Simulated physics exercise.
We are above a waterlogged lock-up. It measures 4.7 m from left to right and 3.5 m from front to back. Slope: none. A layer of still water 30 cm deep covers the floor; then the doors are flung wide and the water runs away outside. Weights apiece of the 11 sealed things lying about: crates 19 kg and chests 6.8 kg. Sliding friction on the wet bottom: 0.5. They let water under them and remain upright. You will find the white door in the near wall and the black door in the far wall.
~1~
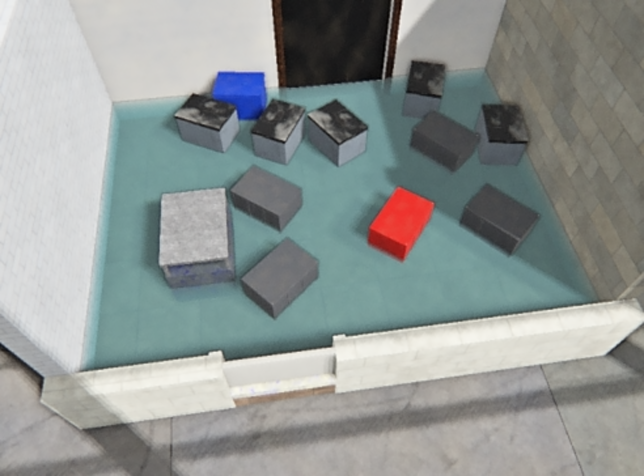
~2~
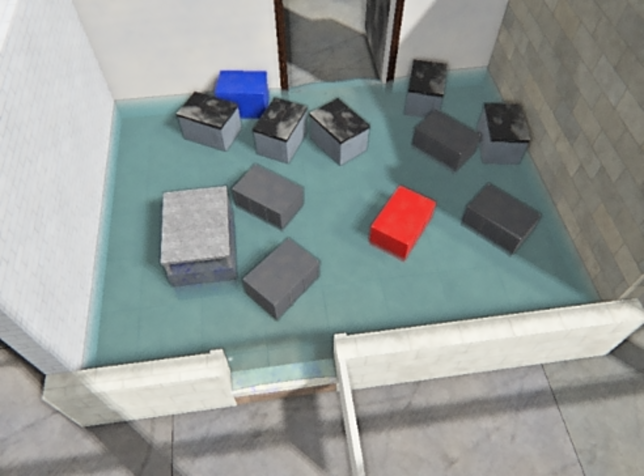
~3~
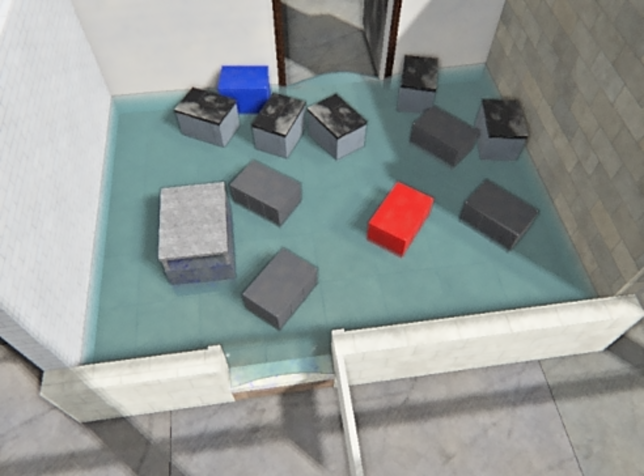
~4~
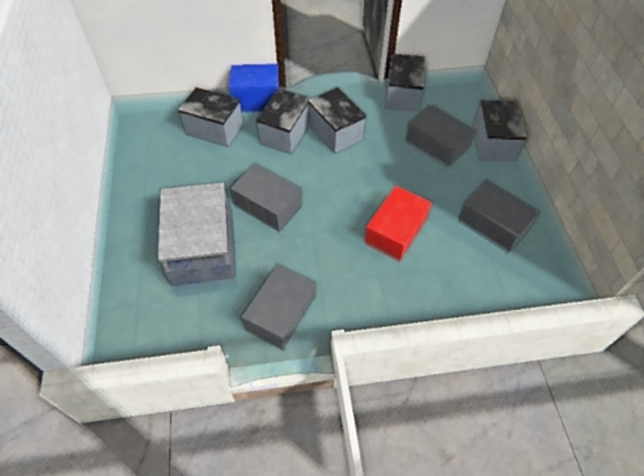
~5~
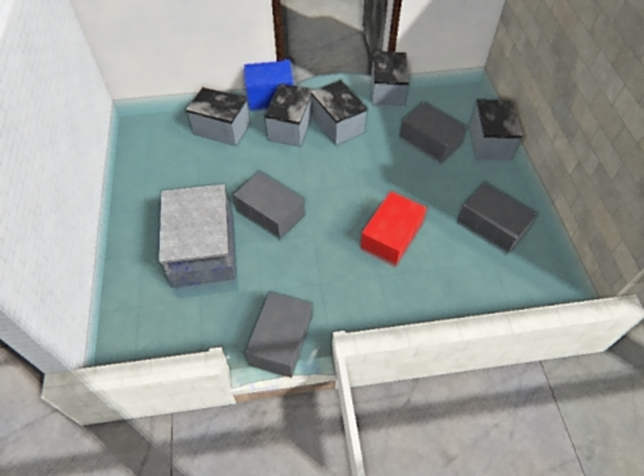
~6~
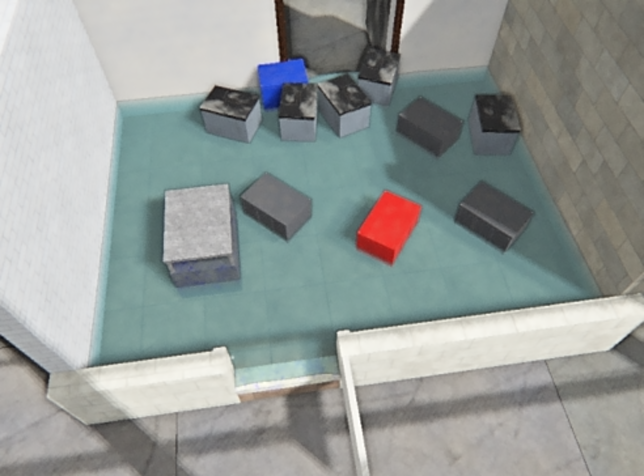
Greenish water covers the floor of a pale-walled room, seen from high above its low front wall by an almost still camera. A red crate sits right of centre and a blue chest at the back left, among grey and black-topped boxes. The front gate and back door open, the blue chest drifts right, the red crate edges left and forward, and a grey box slides to the front gap and out of view.
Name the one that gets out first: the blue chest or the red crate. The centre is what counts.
Blue.
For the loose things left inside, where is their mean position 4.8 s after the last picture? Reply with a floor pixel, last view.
Near (384, 220).
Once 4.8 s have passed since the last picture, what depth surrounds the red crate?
Roughly 17 cm deep.
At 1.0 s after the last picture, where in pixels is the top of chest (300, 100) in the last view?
About pixel (324, 101).
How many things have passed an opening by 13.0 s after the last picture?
By that moment the number is 10.
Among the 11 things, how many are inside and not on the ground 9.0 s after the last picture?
The number is 2.
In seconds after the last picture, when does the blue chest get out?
At roughly 1.0 seconds.
Then, 1.0 s after the last picture the blue chest is near (305, 60), 0.8 m from its start, afloat; the red crate is near (375, 219), 0.3 m from its start, afloat; 2 of 11 are out; 9 afloat.
Then, 4.8 s after the last picture the blue chest has gone out (1.2 s after the last picture); the red crate is near (347, 253), 0.7 m from its start, afloat; 7 of 11 are out; 4 afloat.
Then, 9.0 s after the last picture the blue chest has gone out (1.2 s after the last picture); the red crate has gone out (8.6 s after the last picture); 9 of 11 are out; 2 afloat.
Then, 13.0 s after the last picture the blue chest has gone out (1.2 s after the last picture); the red crate has gone out (8.6 s after the last picture); 10 of 11 are out; 1 afloat.
